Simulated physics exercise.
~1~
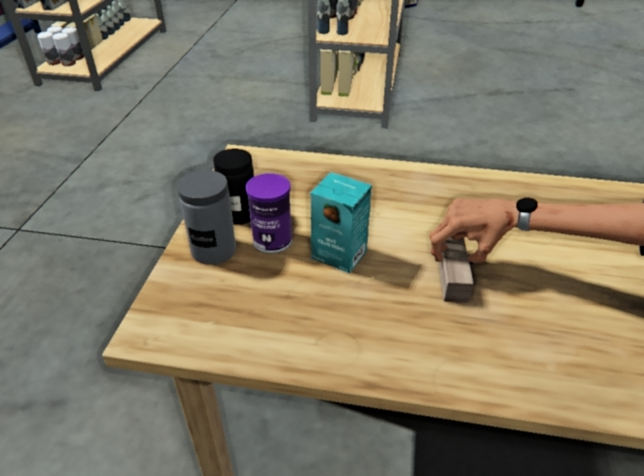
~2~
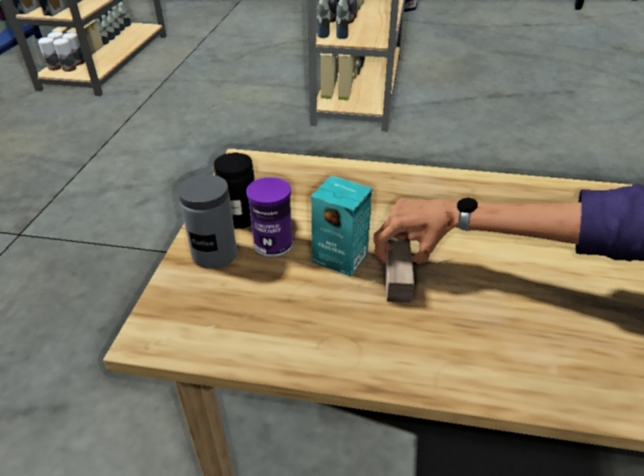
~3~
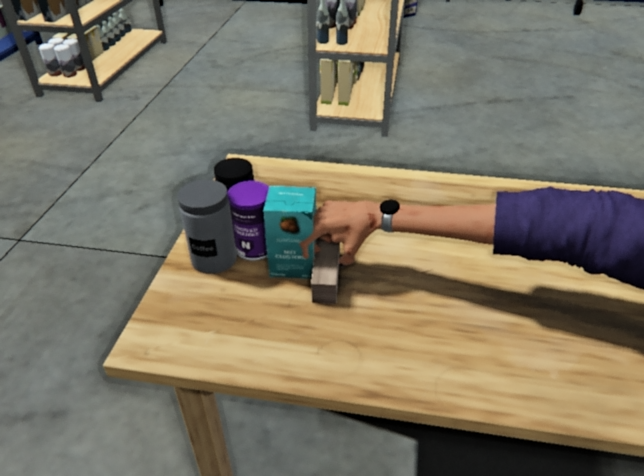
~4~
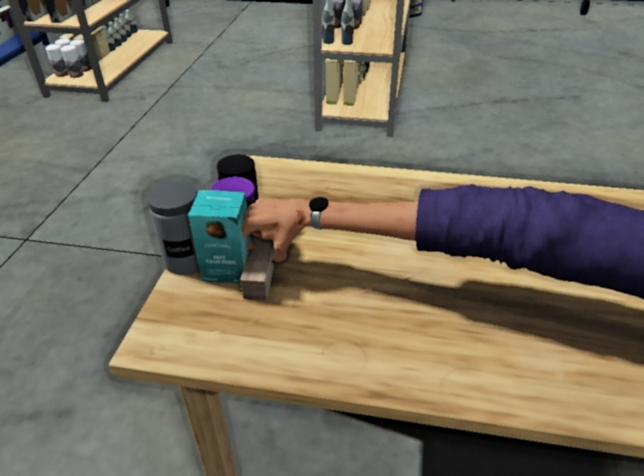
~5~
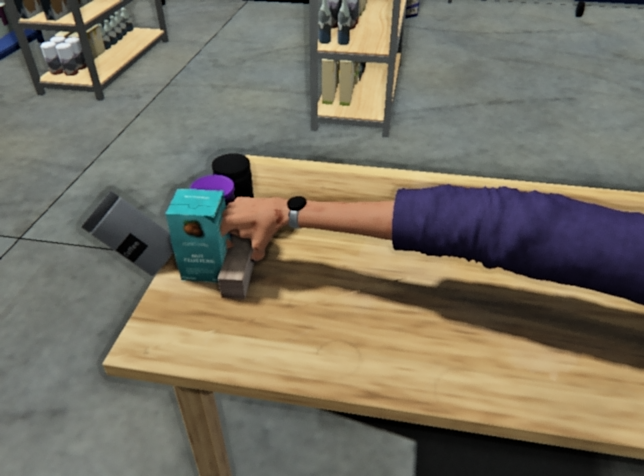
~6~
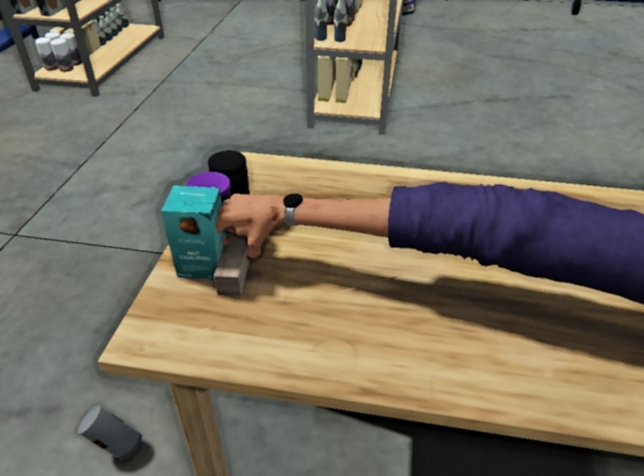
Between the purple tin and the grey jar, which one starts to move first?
The purple tin starts to move first, and the grey jar only begins shifting left after that.
